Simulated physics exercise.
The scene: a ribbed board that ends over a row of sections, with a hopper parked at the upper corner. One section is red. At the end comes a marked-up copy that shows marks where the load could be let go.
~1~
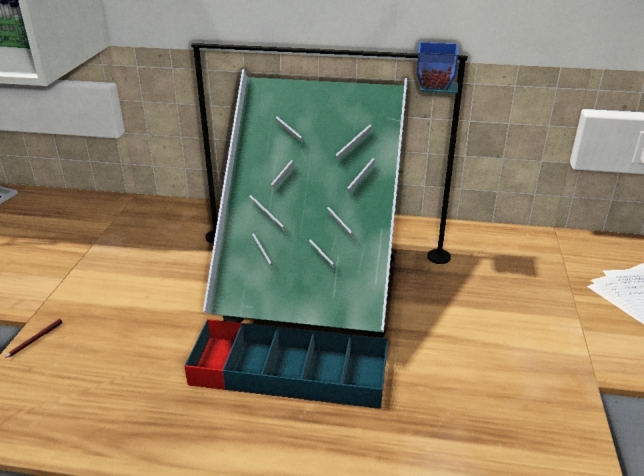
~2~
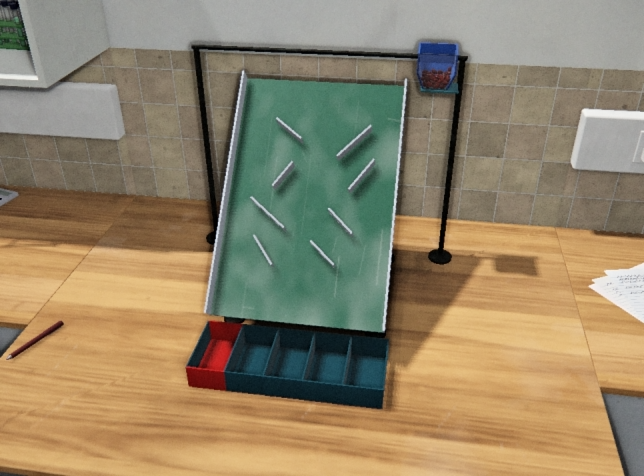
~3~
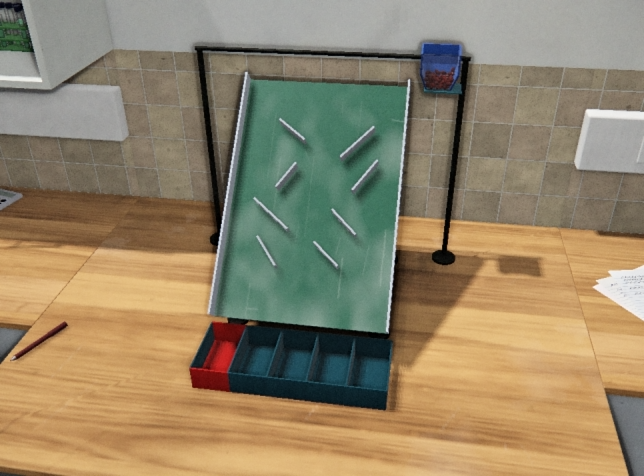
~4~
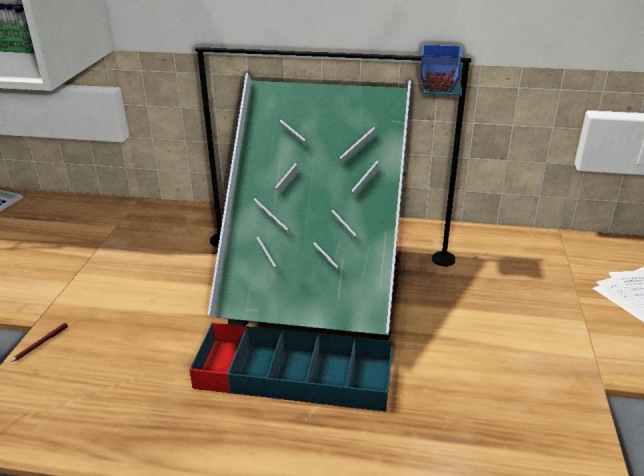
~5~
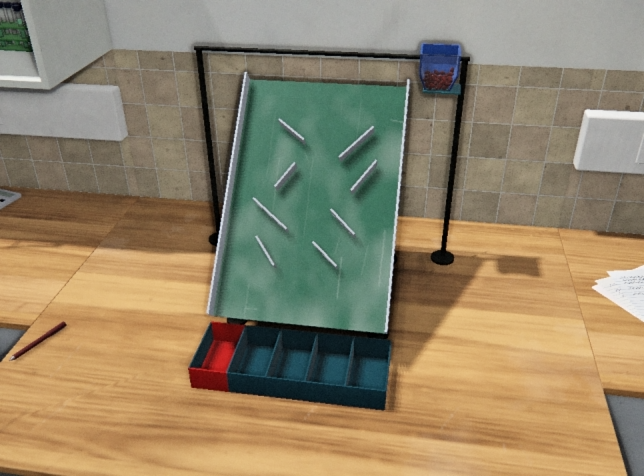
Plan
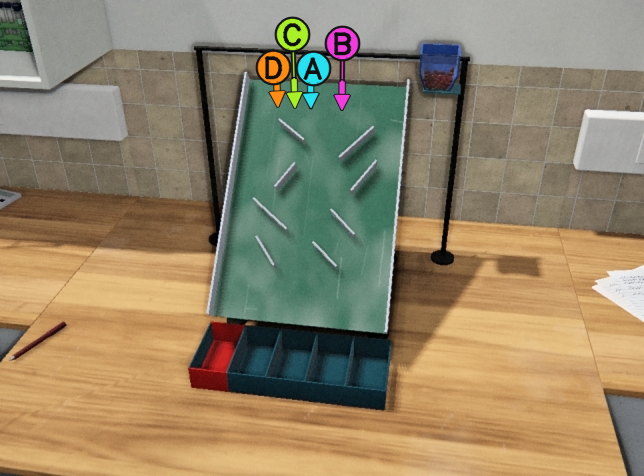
A green board with slanted ribs leaned above a row of dark bins with a red one at the left, while a small blue hopper stayed at the upper right; nothing really moved.
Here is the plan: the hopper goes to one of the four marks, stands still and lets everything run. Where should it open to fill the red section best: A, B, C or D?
D is best.
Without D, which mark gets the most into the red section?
That is mark C.
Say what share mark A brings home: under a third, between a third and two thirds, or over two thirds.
Mark A gives under a third.
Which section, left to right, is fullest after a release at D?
The first from the left.
On the marked copy, mark A meets the board at (310, 102); mark B meets the board at (341, 104); mark C meets the board at (294, 102); mark D meets the board at (277, 101).
If A is chosen, none in the red section, most in other sections, about a quarter held on the board, a stray few outside the box.
If B is chosen, none in the red section, nearly all in other sections, a small part outside the box.
If C is chosen, a small part in the red section, about two thirds in other sections, about a quarter held on the board.
If D is chosen, about a third in the red section, about a third in other sections, about a quarter held on the board, a small part outside the box.
